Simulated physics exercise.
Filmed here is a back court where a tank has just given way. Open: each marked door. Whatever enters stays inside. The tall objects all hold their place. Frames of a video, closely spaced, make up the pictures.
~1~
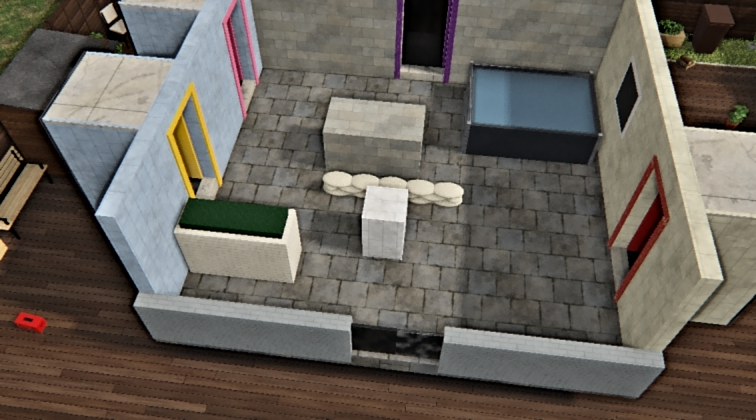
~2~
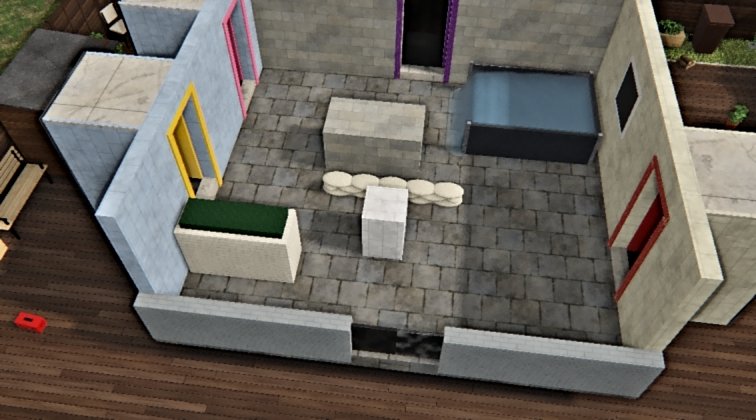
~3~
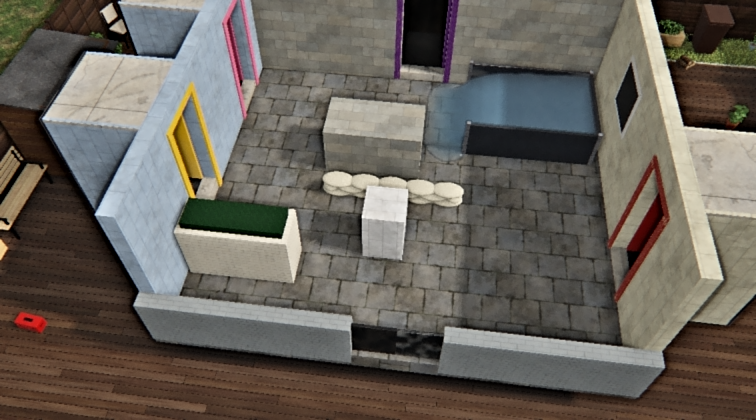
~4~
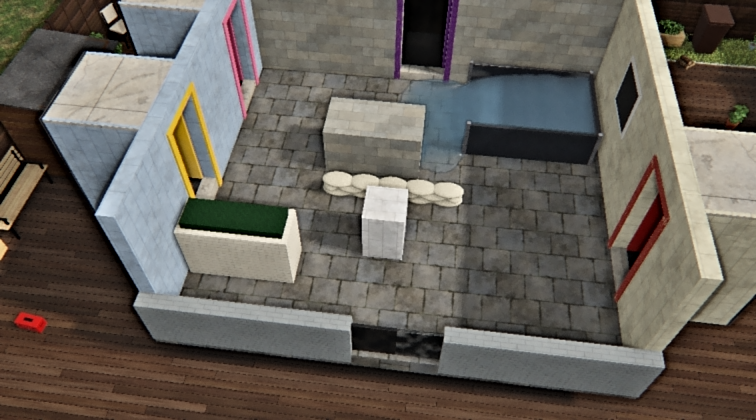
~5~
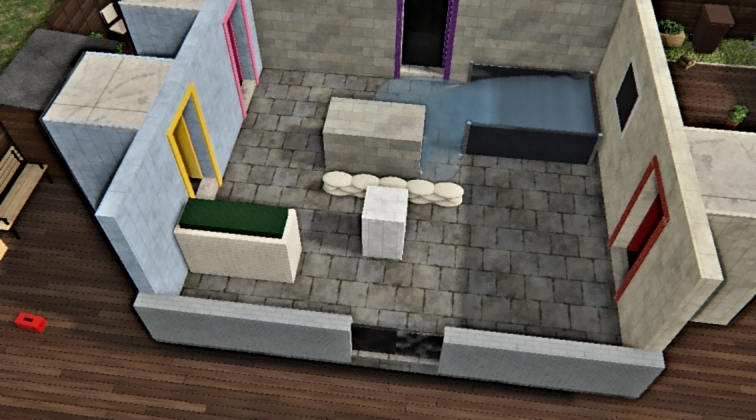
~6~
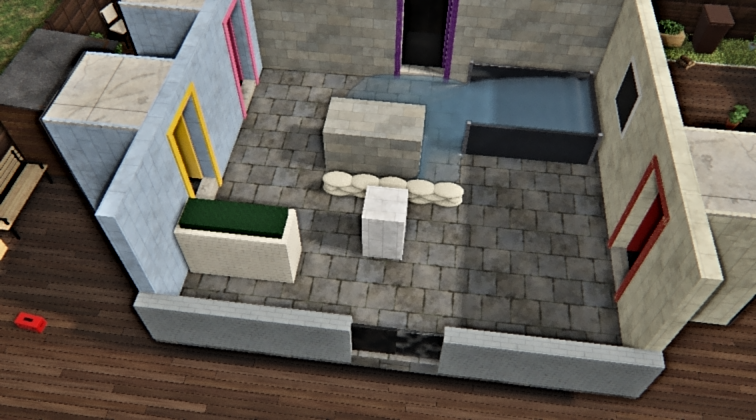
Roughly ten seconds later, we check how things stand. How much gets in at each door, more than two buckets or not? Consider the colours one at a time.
The purple door is going to stay inside the allowance; the yellow door is going to stay inside the allowance; the red door is going to stay inside the allowance; the pink door is going to overshoot the allowance.
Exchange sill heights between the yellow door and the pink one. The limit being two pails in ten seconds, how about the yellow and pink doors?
My reading: The yellow door passes that mark; the pink door passes that mark.
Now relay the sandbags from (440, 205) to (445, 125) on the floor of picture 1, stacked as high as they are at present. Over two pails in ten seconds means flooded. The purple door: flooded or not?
In that case the purple door comes in above.
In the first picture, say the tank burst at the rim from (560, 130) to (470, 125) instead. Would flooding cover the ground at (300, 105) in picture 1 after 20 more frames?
Still dry.
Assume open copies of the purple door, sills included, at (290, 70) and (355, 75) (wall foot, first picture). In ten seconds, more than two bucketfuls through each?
So the first tops it, and then the second doesn't reach it.
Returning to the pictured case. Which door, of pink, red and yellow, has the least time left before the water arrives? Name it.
The answer here is the pink one.
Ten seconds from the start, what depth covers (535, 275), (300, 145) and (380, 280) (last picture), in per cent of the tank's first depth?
Some 8, 10 and 4 in a hundred.
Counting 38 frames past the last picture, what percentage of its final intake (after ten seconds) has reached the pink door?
Near 100 in a hundred.
A moment on, water covers 30 % of the floor; the purple door wet at the sill, nothing in, the yellow door not reached, the red door not reached, the pink door wet at the sill, nothing in.
Next, water covers 40 % of the floor; the purple door under two buckets in, the yellow door wet at the sill, nothing in, the red door not reached, the pink door far over two buckets in.
Then, water covers 50 % of the floor; the purple door under two buckets in, the yellow door wet at the sill, nothing in, the red door not reached, the pink door far over two buckets in.
Later, water covers 75 % of the floor; the purple door under two buckets in, the yellow door under two buckets in, the red door wet at the sill, nothing in, the pink door far over two buckets in.
In the end, water covers 95 % of the floor; the purple door under two buckets in, the yellow door under two buckets in, the red door wet at the sill, nothing in, the pink door far over two buckets in.
